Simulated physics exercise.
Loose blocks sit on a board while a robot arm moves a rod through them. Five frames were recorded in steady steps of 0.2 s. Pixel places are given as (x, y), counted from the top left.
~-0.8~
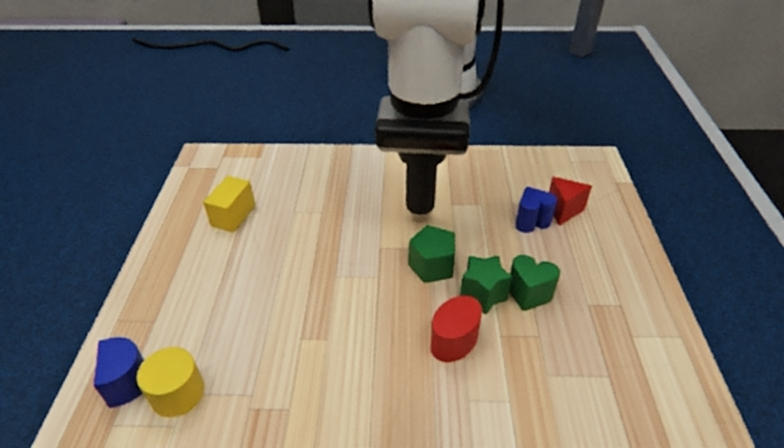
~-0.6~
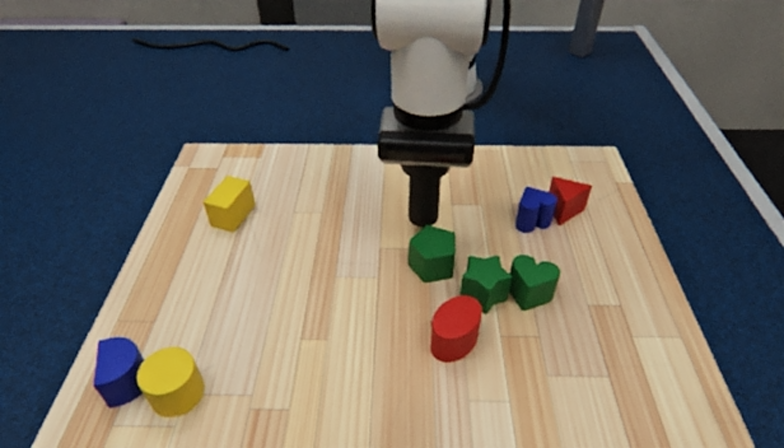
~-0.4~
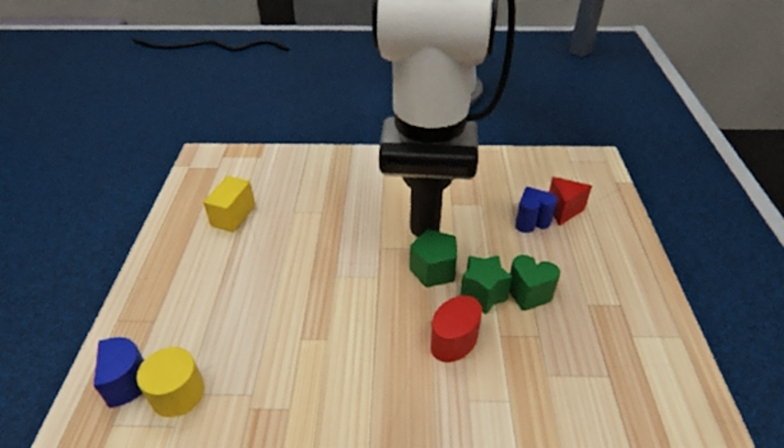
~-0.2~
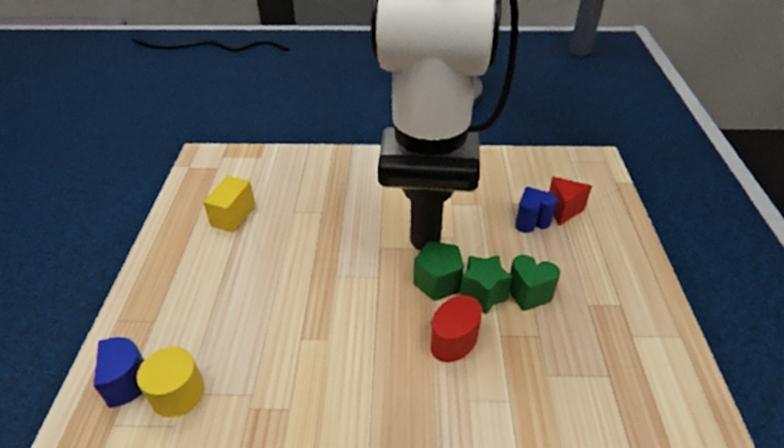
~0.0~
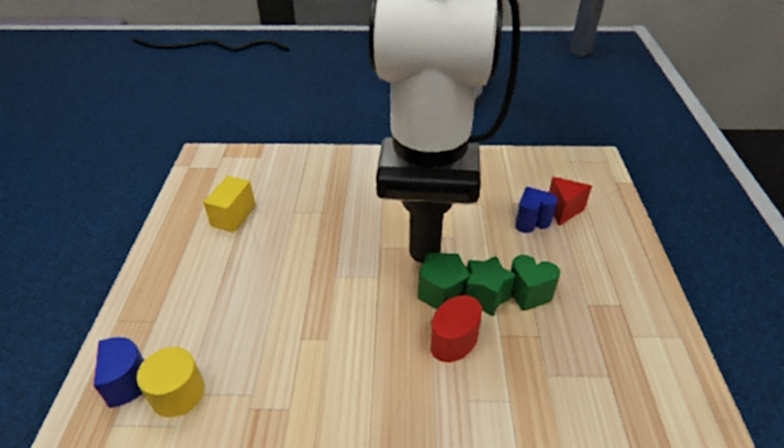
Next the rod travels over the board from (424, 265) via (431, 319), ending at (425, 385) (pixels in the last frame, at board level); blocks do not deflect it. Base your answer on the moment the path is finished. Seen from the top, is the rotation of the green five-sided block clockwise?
I believe not.
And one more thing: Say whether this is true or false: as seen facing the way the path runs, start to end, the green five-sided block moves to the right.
The statement is incorrect.
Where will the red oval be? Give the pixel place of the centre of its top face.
(501, 368)
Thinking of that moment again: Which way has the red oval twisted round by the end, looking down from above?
It spins clockwise.
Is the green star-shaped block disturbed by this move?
It shifts.
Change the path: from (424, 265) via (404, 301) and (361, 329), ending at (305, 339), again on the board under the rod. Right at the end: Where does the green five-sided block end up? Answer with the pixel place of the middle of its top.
The middle of its upper face will lie at (444, 287).
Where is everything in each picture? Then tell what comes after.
The first picture shows tip of the rod (420, 207), middles of tops, green five-sided block (434, 241), red oval (457, 316), green star-shaped block (486, 270).
The second picture shows rod (423, 218), nothing pushed.
The third picture shows rod (425, 230), green five-sided block (436, 245).
The fourth picture shows rod (425, 242), green five-sided block (440, 257).
The fifth picture shows rod (425, 253), green five-sided block (444, 268), red oval (457, 316), green star-shaped block (489, 272).
On the path given first. One third of the way, rod (429, 289); green five-sided block (461, 299), turned 35° anticlockwise; red oval (470, 336), turned 40° clockwise; green star-shaped block (498, 280), turned 40° anticlockwise.
Two thirds of the way, rod (432, 329); green five-sided block (476, 323), turned 80° anticlockwise; red oval (499, 367), turned 55° clockwise; green star-shaped block (498, 280), turned 45° anticlockwise.
At the end, rod (426, 374); green five-sided block (477, 324), turned 80° anticlockwise; red oval (501, 368), turned 60° clockwise; green star-shaped block (498, 280), turned 45° anticlockwise.
